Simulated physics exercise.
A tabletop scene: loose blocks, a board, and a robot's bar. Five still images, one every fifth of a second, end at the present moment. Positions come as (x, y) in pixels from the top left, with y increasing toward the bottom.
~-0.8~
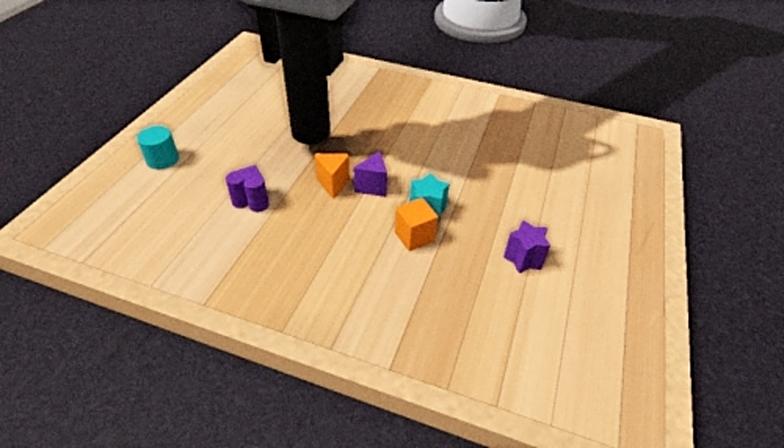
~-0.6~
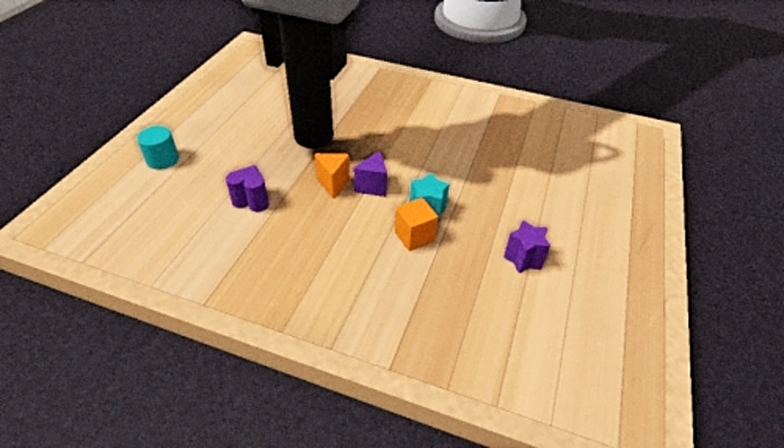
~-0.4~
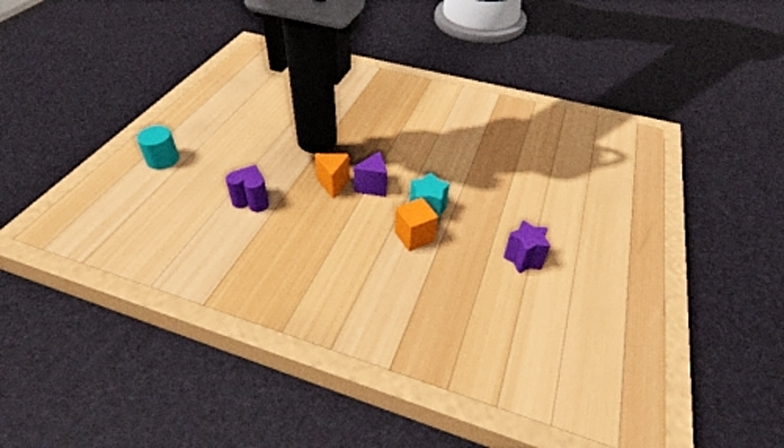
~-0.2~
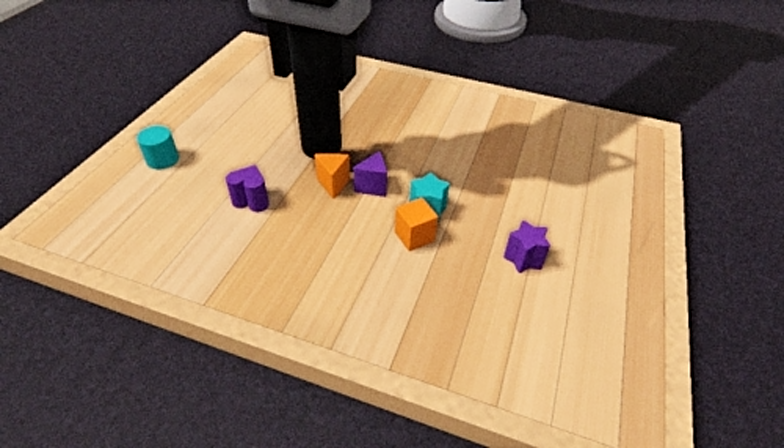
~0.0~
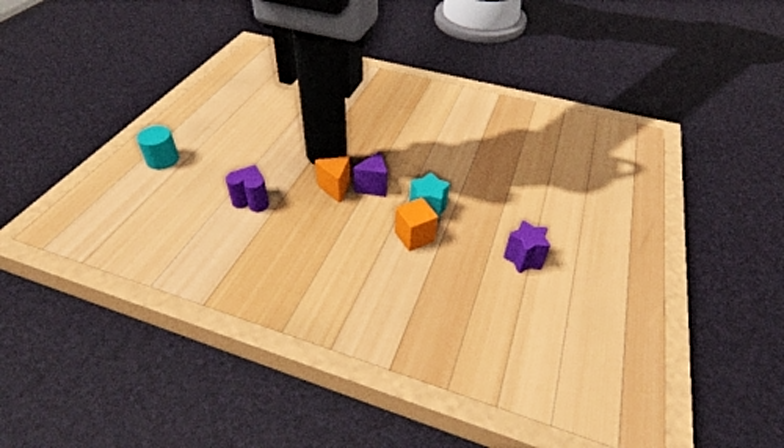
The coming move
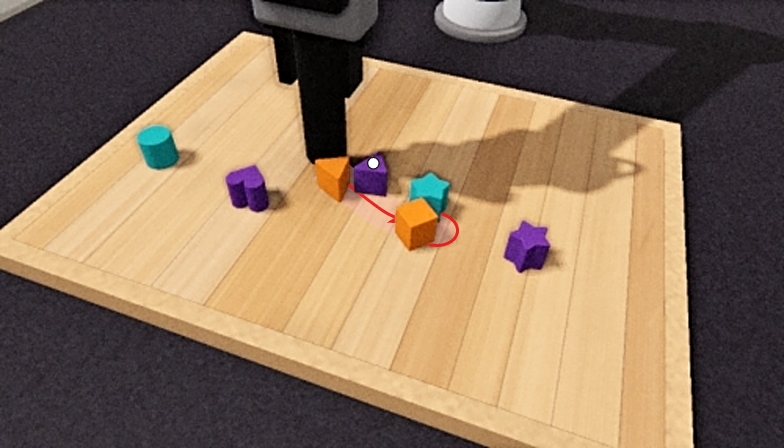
A black robot bar moves slightly down and right, nudging the orange three-sided block slightly.
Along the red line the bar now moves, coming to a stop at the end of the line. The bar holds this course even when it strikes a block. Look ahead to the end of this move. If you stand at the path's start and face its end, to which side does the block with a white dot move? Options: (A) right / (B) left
(B)
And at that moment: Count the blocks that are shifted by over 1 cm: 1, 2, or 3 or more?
At least three of them.
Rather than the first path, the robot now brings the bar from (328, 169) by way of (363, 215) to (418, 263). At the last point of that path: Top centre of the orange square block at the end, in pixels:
When the path ends, it will be at (454, 223).
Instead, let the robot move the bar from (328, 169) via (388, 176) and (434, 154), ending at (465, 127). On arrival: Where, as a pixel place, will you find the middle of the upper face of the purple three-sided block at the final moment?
It should be at (397, 172) by then.
Path on the board, from (328, 169) by way of (357, 192) and (390, 215) to (435, 229); the dot is on the purple three-sided block.
The first path, step by step. One third of the way, bar (358, 179); orange three-sided block (354, 191), turned 25° clockwise; purple three-sided block (390, 172), turned 45° anticlockwise.
Two thirds of the way, bar (391, 202); orange three-sided block (359, 204), turned 50° clockwise; purple three-sided block (417, 177), turned 85° anticlockwise; turquoise star-shaped block (444, 189), turned 25° clockwise.
At the end, bar (437, 215); orange three-sided block (359, 204), turned 50° clockwise; purple three-sided block (425, 176), turned 110° anticlockwise; orange square block (453, 232), turned 20° clockwise; turquoise star-shaped block (468, 188), turned 15° anticlockwise.
